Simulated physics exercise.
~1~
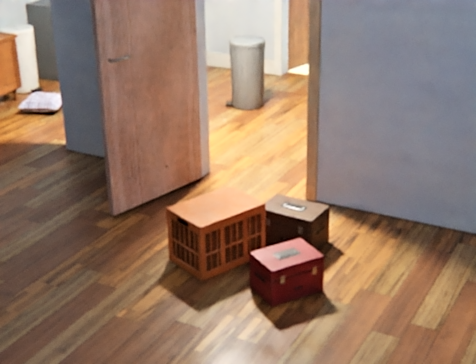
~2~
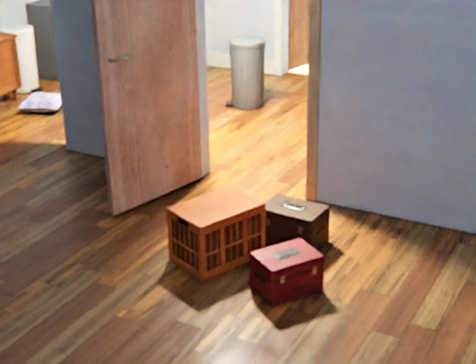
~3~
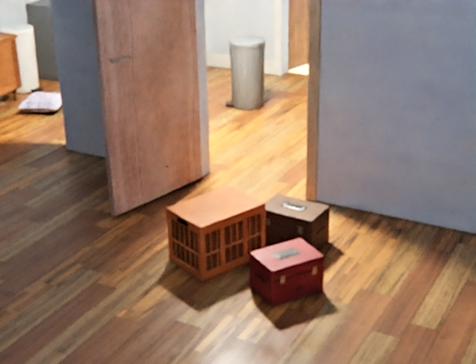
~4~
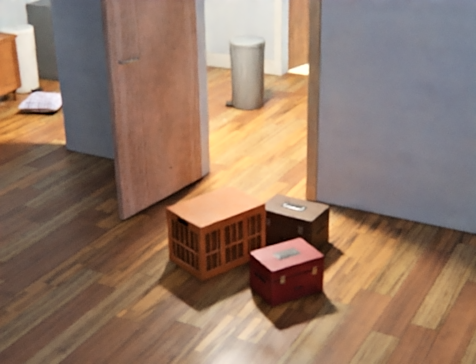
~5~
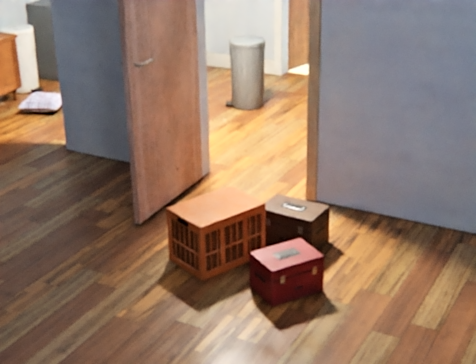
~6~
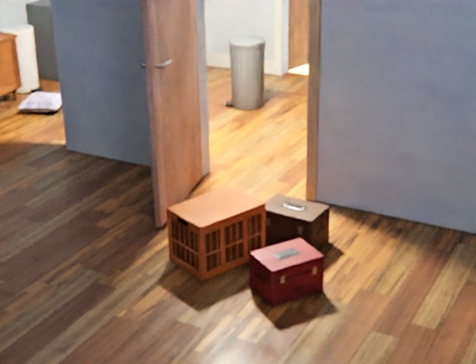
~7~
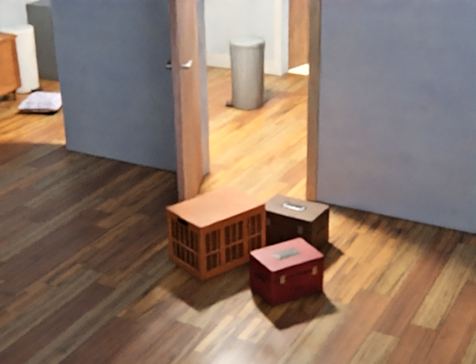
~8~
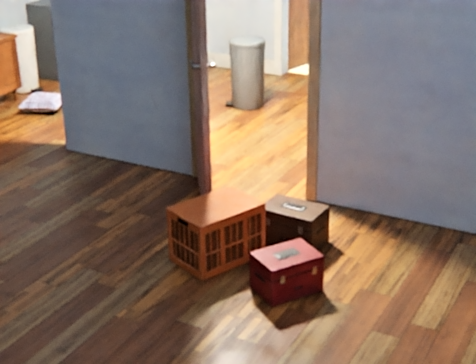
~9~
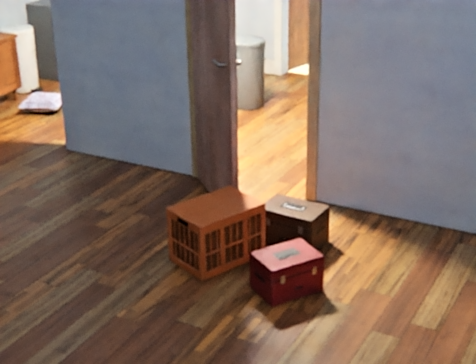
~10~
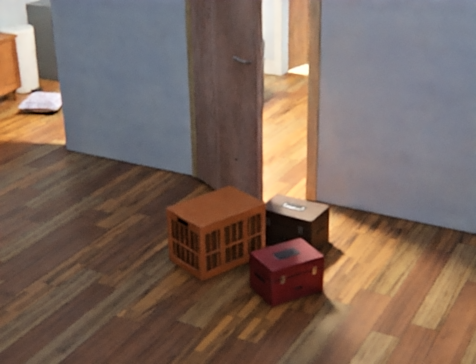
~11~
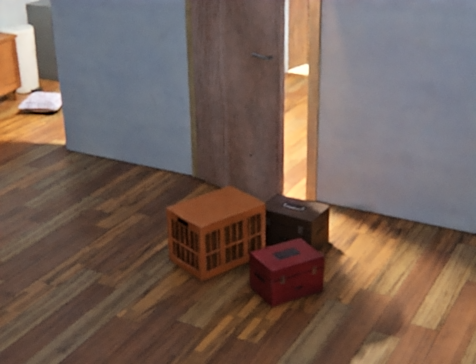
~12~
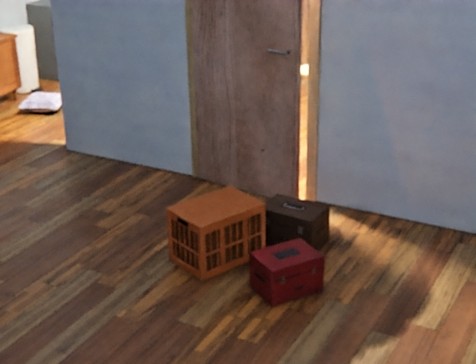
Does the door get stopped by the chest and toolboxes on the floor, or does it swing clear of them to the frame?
It swings clear of them to the frame, with just a sliver of light still showing at its edge in the last view. The chest and both toolboxes stay where they were.
